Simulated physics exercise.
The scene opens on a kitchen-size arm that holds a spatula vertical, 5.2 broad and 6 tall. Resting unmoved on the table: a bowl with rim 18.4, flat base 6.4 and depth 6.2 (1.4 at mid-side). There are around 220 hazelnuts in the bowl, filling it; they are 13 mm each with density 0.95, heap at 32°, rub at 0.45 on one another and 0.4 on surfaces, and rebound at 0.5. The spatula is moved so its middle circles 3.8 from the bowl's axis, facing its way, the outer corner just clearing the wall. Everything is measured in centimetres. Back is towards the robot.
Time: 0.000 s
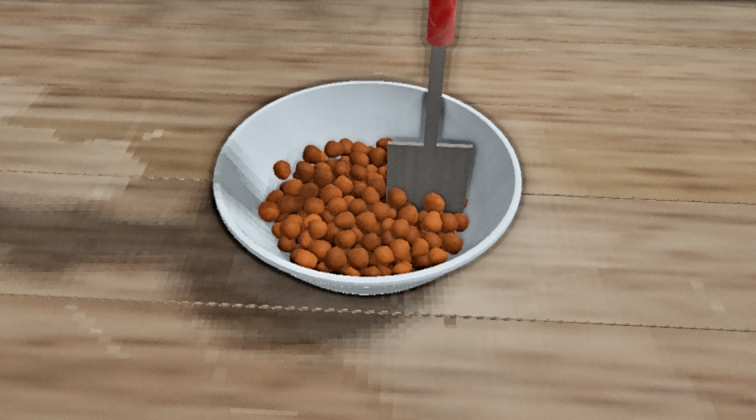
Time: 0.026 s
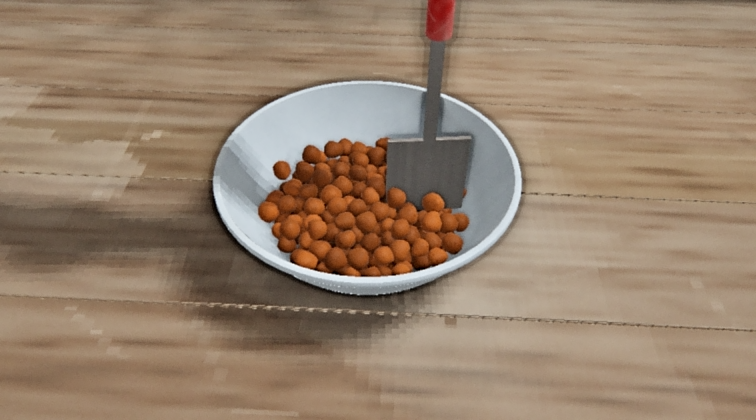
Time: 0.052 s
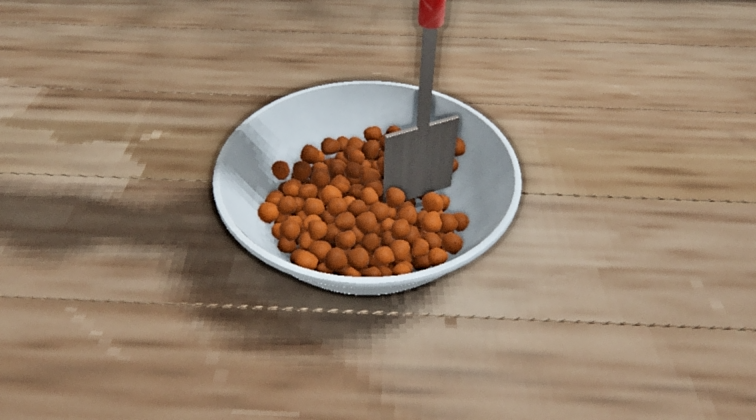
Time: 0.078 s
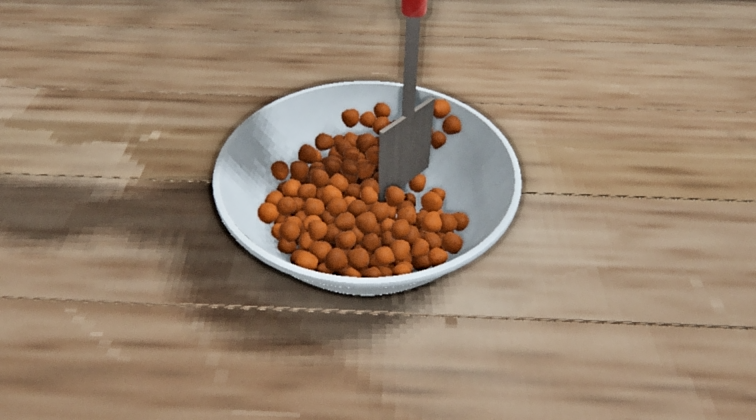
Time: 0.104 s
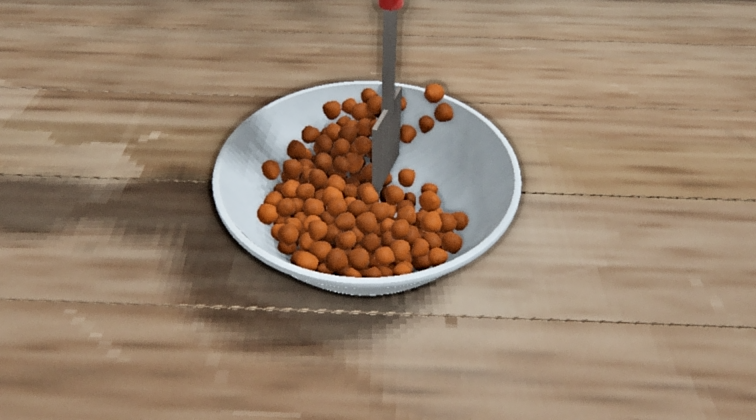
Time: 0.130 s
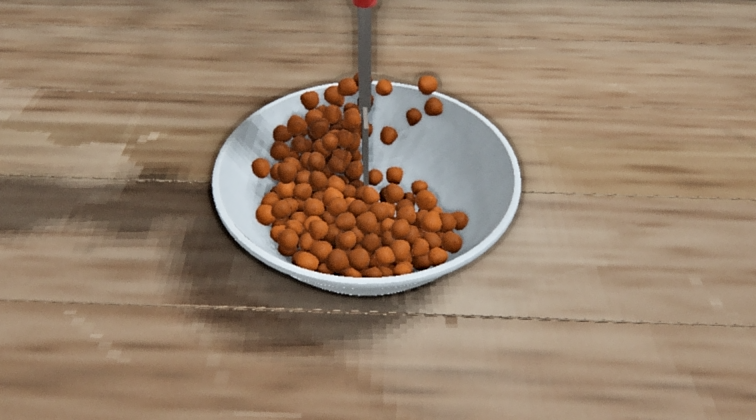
A white bowl partly filled with orange-brown hazelnuts sits on a light wooden table, seen from above at an angle by a still camera. A grey metal spatula with a red handle stands upright in the bowl's right side. It sweeps toward the back and left, turning from broad face to thin edge, pushing nuts up the back wall while the bowl stays put.
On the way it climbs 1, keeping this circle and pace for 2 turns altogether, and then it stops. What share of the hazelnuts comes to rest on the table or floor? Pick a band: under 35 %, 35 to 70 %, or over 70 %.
Band: 35 to 70 %.
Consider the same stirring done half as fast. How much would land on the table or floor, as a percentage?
Estimated share: About 10 per cent.
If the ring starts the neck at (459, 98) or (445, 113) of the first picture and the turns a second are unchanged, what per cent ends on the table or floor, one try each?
I'd put it at around 15 and 35 percent.
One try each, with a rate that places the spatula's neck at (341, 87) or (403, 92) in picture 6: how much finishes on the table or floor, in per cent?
Around 45 and 15 percent, in that order.
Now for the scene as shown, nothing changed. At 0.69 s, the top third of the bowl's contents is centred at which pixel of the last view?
(294, 226).
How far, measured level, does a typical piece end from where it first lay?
Roughly 11 cm, measured level.
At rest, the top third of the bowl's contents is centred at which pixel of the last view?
Somewhere close to (397, 200).
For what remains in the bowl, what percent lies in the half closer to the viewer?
Roughly 50 percent of it.
After 0.41 s, 338° round, highest piece 11 above the table; 165 in the bowl, 31 on the table or floor, 24 in flight or on the tool.
After 0.69 s, 221° round, highest piece 8 above the table; 134 in the bowl, 83 on the table or floor, 3 in flight or on the tool.
After 1.03 s, 0° round, highest piece 5 above the table; 126 in the bowl, 93 on the table or floor, 1 in flight or on the tool.
After 1.73 s, 0° round, highest piece 4 above the table; 126 in the bowl, 94 on the table or floor.
At rest, 126 in the bowl, 94 on the table or floor. That is 43 % on the table or floor.
